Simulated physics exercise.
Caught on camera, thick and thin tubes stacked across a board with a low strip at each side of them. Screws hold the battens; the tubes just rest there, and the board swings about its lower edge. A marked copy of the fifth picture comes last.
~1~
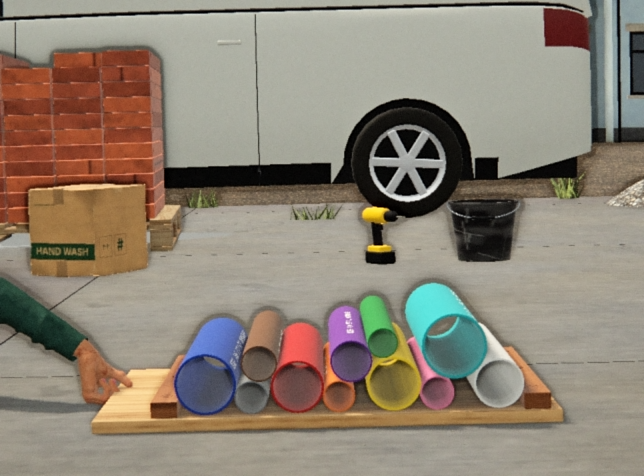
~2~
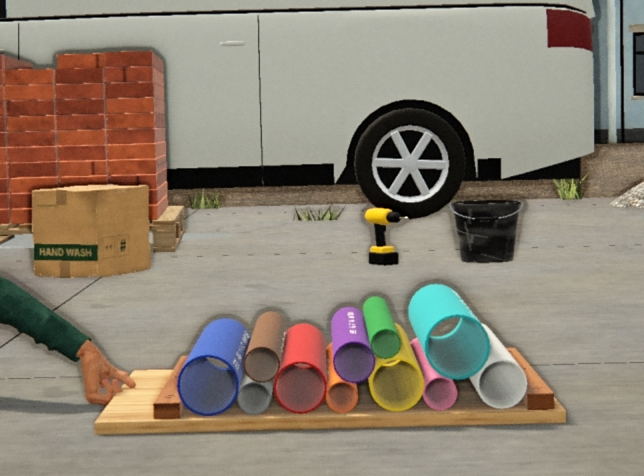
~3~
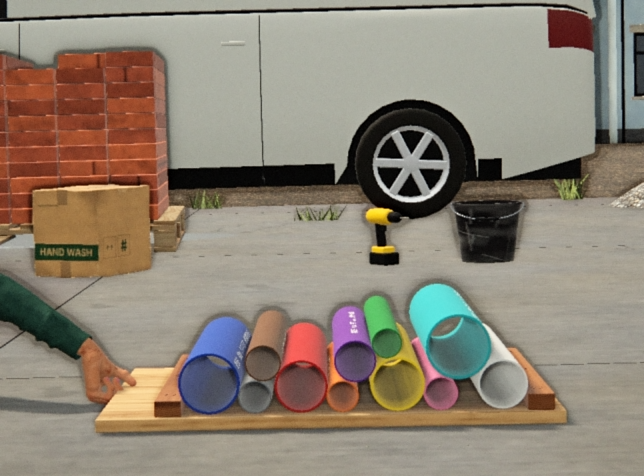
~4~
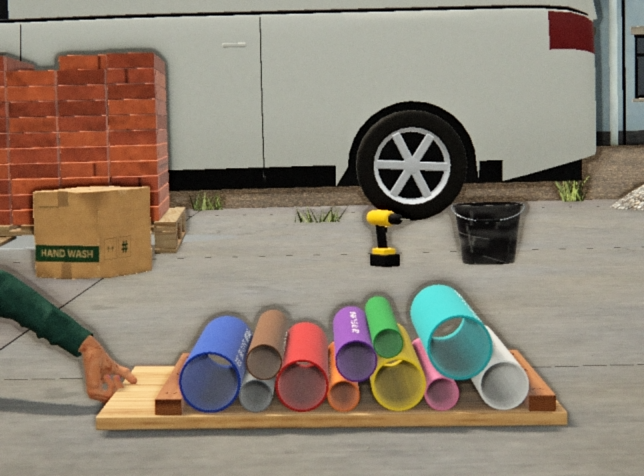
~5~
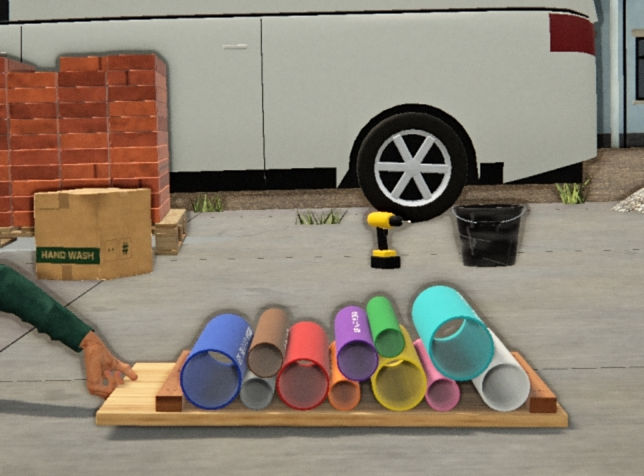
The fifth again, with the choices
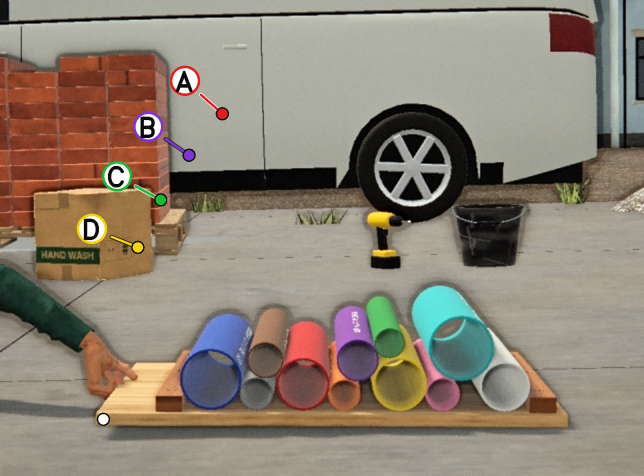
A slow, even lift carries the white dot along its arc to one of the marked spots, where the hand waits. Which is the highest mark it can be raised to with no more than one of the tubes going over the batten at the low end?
Stop at B.
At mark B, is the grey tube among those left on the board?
Yes.
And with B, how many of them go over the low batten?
It comes to none.
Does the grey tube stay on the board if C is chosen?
Yes, with C.
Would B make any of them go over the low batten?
No, at B.
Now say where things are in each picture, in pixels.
The first picture shows grey tube (251, 398); red tube (298, 386); orange tube (339, 396).
The second picture shows orange tube (342, 397); yellow tube (397, 384).
The third picture shows board (330, 386); blue tube (209, 384); grey tube (255, 397); green tube (387, 343).
The fourth picture shows board (331, 386); blue tube (210, 382); grey tube (256, 396).
The fifth picture shows board (331, 385); blue tube (211, 379); grey tube (257, 393).
On the marked copy, A at (222, 114); B at (189, 155); C at (161, 200); D at (138, 247); the white dot at (103, 420).
Following B. Soon after the start, board at 20°.
Later, board at 36°.
In the end, board at 36°, none over the low batten.
As for the rest, A two over the low batten (turquoise, green); C none over the low batten; D none over the low batten.
